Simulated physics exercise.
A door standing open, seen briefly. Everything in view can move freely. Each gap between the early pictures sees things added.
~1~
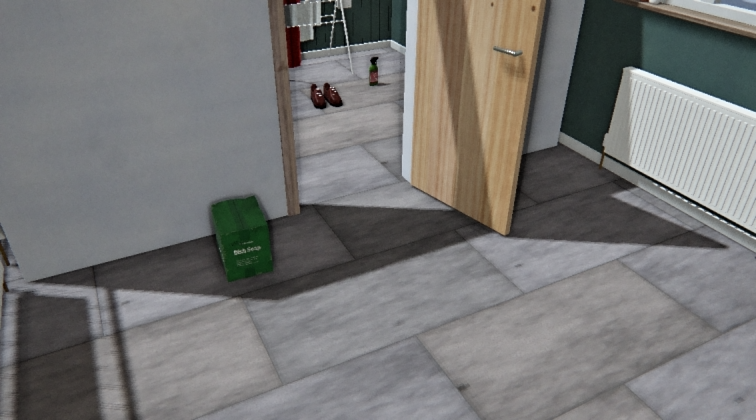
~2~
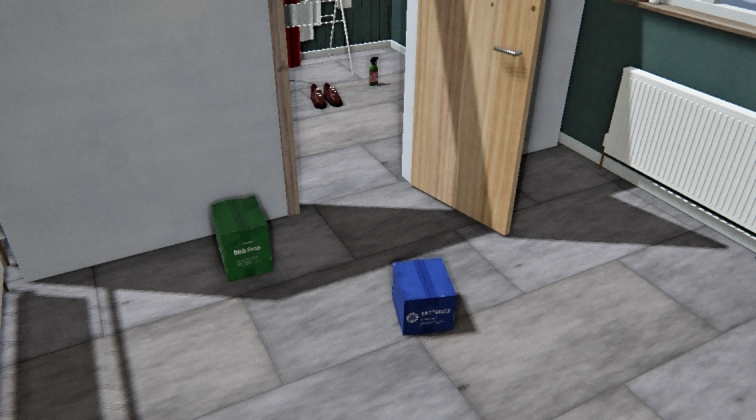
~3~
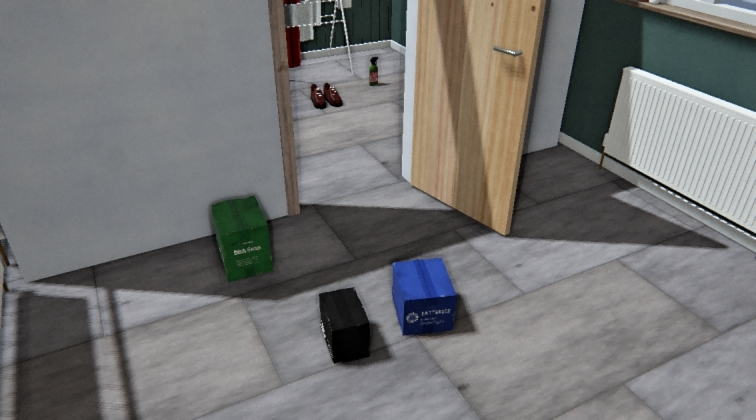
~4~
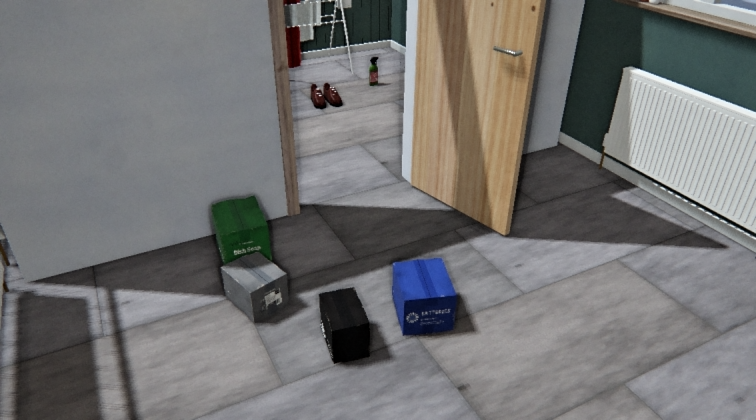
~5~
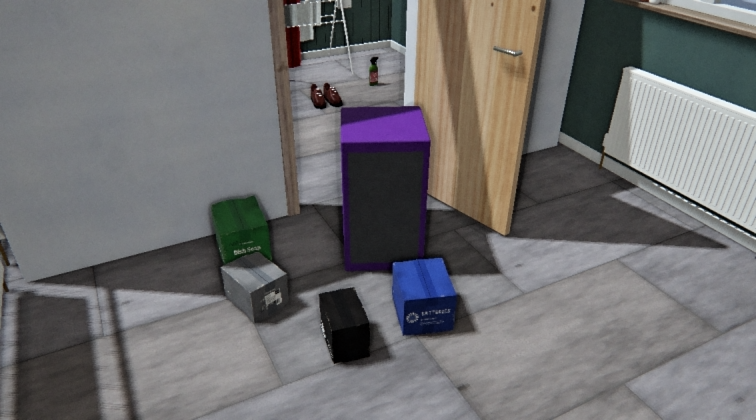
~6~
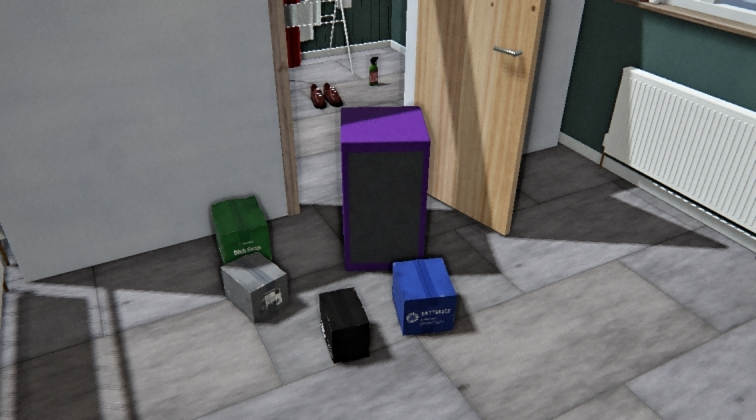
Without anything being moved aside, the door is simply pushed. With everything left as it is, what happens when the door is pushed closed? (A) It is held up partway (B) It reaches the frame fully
A, it is held up partway.
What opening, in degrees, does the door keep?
I'd say it stays open by roughly 65 degrees.
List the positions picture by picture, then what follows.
Door wide open and still, in the first picture.
Door wide open and still; blue box (423, 296), in the second picture.
Door wide open and still; green box (242, 238), in the third picture.
Door wide open and still; blue box (423, 296); black parcel (344, 325), in the fourth picture.
Door wide open and still; grey parcel (255, 286); green box (242, 238), in the fifth picture.
Door wide open and still; purple appliance (382, 189); blue box (423, 296), in the sixth picture.
Then, 0.40 s after the last picture, door 95° open.
Then, 0.70 s after the last picture, door 79° open.
Then, 0.90 s after the last picture, door 66° open.
At rest, door 64° open; all 5 in place. Seen from the same camera at the end, purple appliance near (380, 189).
